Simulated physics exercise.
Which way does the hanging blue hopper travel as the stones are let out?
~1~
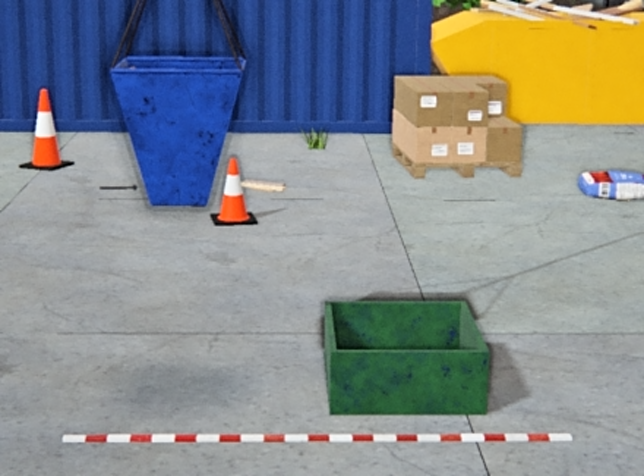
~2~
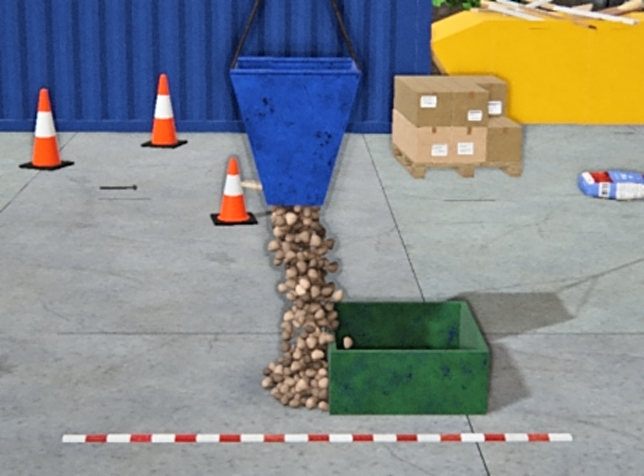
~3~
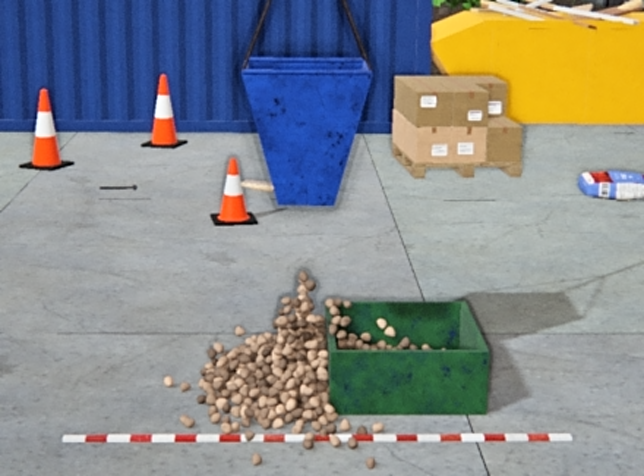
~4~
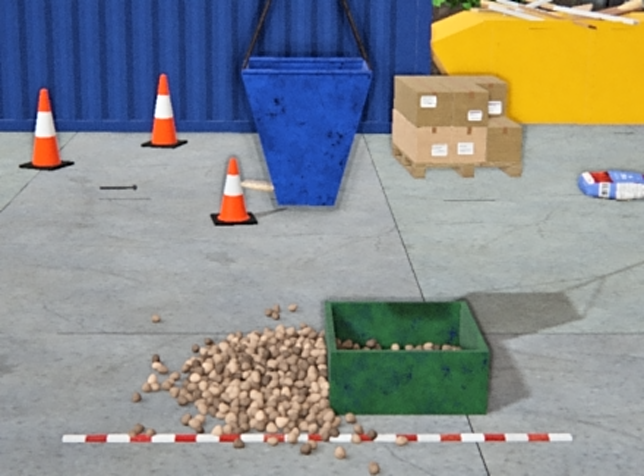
The blue hopper travels to the right, moving from the left side of the yard towards the green bin.
